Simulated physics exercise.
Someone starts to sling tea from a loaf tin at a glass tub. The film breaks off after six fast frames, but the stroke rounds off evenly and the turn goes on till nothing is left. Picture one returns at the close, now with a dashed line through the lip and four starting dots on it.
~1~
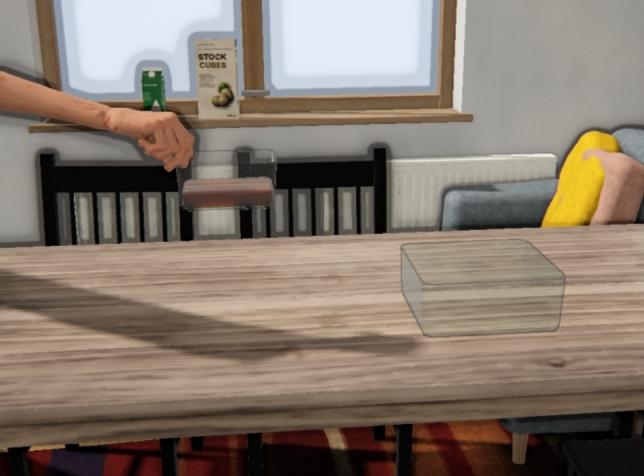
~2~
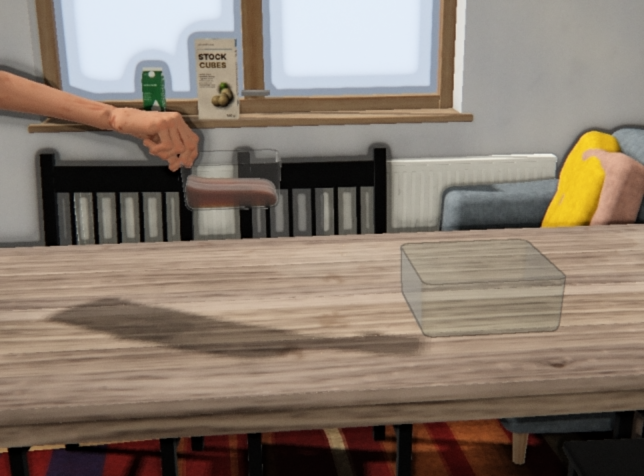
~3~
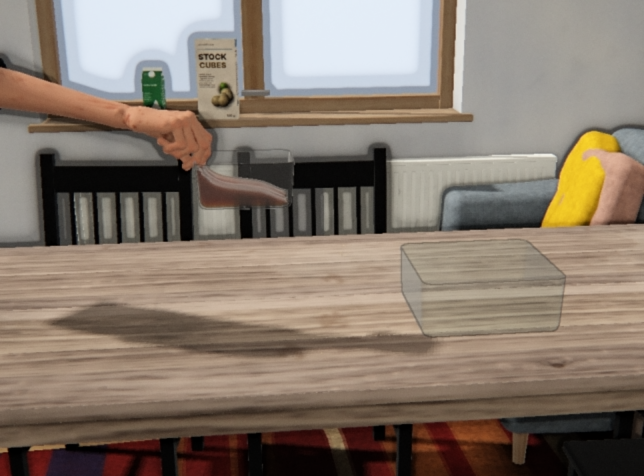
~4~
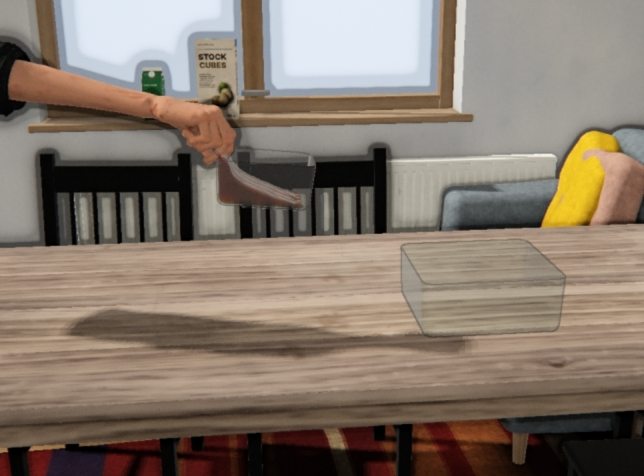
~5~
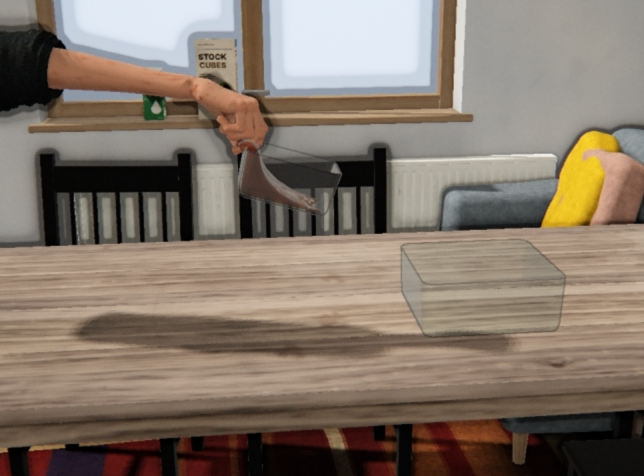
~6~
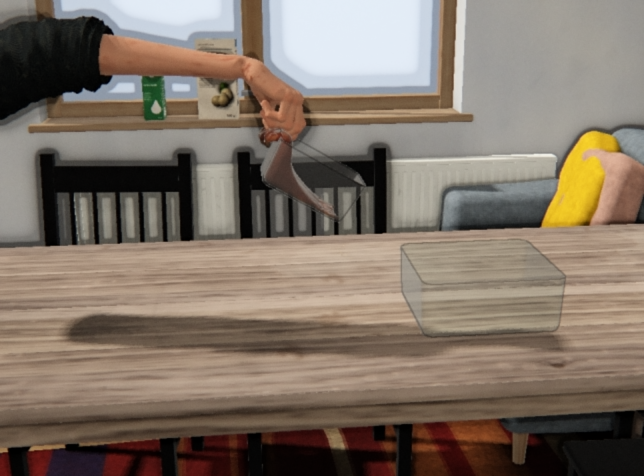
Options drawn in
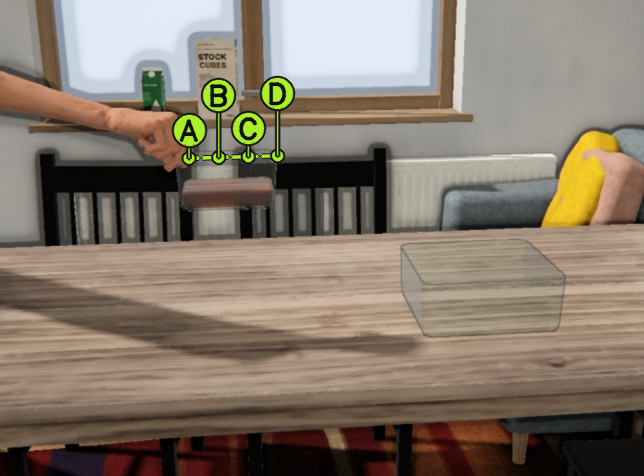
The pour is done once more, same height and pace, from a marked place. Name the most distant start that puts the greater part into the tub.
Use dot C.
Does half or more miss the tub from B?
Yes.
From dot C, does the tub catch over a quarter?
Yes, it does.
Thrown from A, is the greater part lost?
Yes, it does.
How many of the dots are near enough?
Two of the four.
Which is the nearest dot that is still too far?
B.
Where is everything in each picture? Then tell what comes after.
Upright, lip at (274, 155); tub from (421, 336) to (559, 329); nothing has left yet.
Upright, lip at (278, 155); nothing has left yet.
Upright, lip at (291, 155); nothing has left yet.
Tipped about 6°, lip at (312, 159); tea is over the rim, down to (225, 152).
Tipped about 16°, lip at (337, 167); tea is over the rim, down to (259, 146).
Tipped about 31°, lip at (362, 179); tea is over the rim, down to (268, 142).
On the marked copy, A at (189, 158); B at (218, 157); C at (248, 156); D at (277, 155).
For dot A, about 8 % lands in the tub, 89 % falls short.
For dot B, about 27 % lands in the tub, 69 % falls short and 3 % goes beside or beyond.
For dot C, about 70 % lands in the tub, 24 % falls short and 6 % goes beside or beyond.
For dot D, about 77 % lands in the tub, 14 % falls short and 10 % goes beside or beyond.
